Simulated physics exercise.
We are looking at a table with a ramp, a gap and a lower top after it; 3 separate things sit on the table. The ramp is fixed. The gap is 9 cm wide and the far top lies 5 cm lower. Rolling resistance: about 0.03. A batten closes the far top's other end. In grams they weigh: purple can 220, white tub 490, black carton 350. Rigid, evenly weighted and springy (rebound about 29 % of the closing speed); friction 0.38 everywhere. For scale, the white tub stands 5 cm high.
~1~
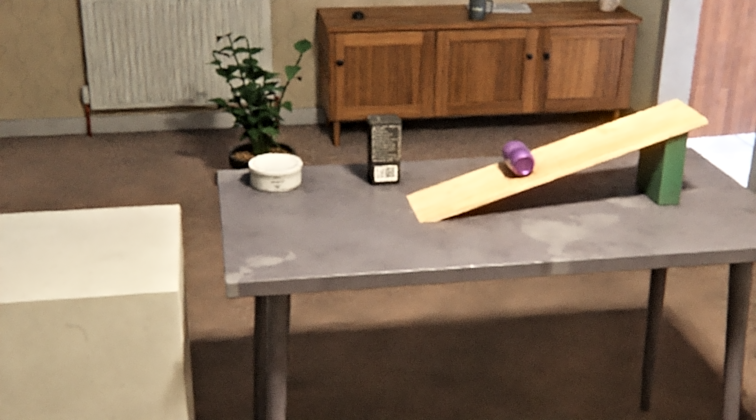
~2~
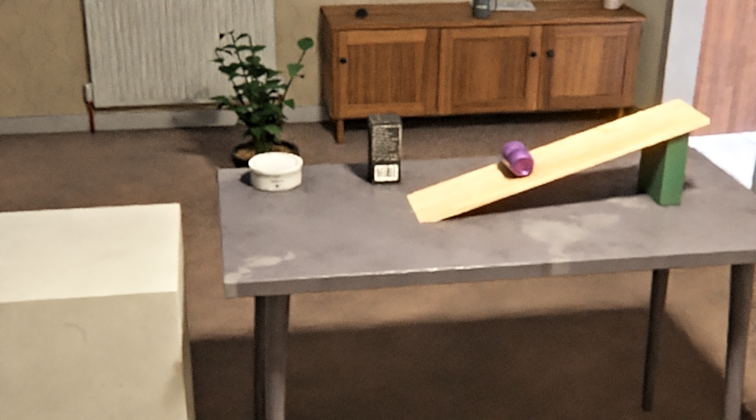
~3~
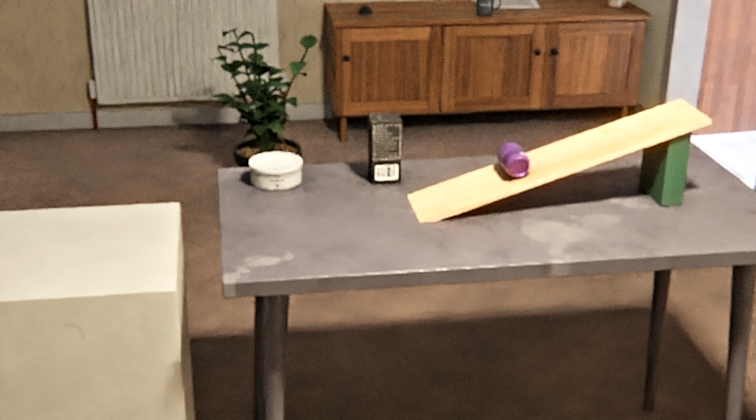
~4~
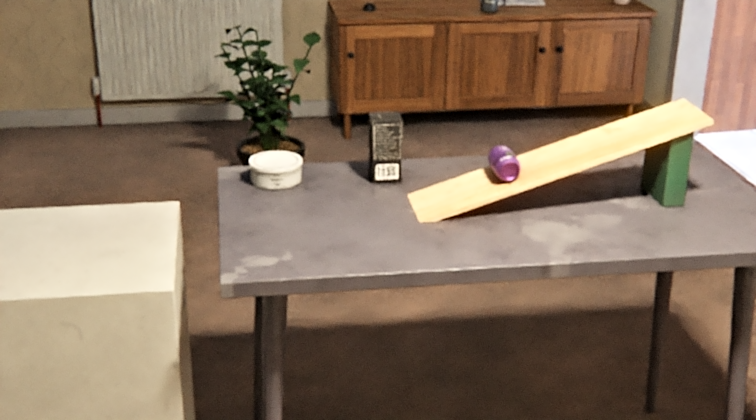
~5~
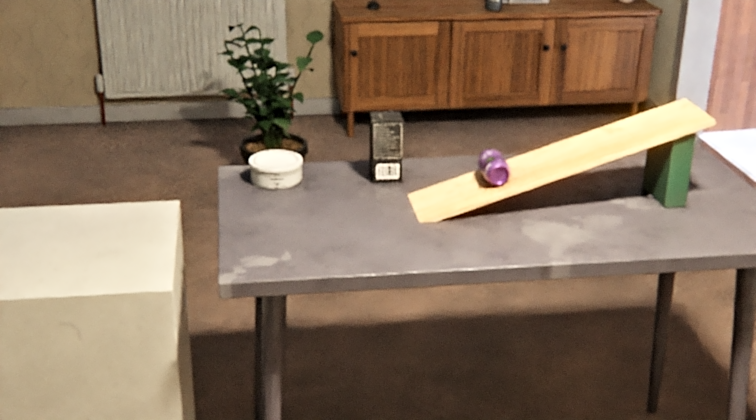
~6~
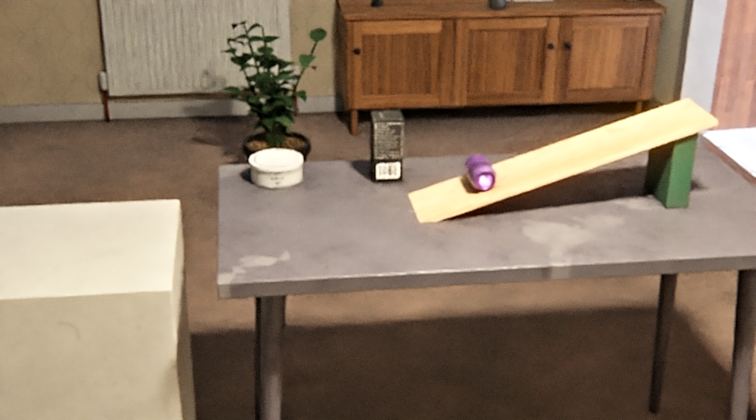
In a room with a brown floor, a grey table is seen from slightly above, with a wooden cabinet, a radiator and a potted plant behind it. A white tub and a black carton stand left of a yellow ramp propped on a green block, with a pale block at lower left. A purple can rolls down the ramp leftward, gathering speed, while the view shifts slightly.
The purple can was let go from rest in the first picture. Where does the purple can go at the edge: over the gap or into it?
It lands beyond it.
Then, 0.40 s after the last picture, edge 24 cm away; purple can near (329, 200).
Then, 0.80 s after the last picture, 10 cm past the table's edge; purple can near (172, 227).
By the end, 44 cm past the table's edge; the bystanders in place, give or take 8 cm.
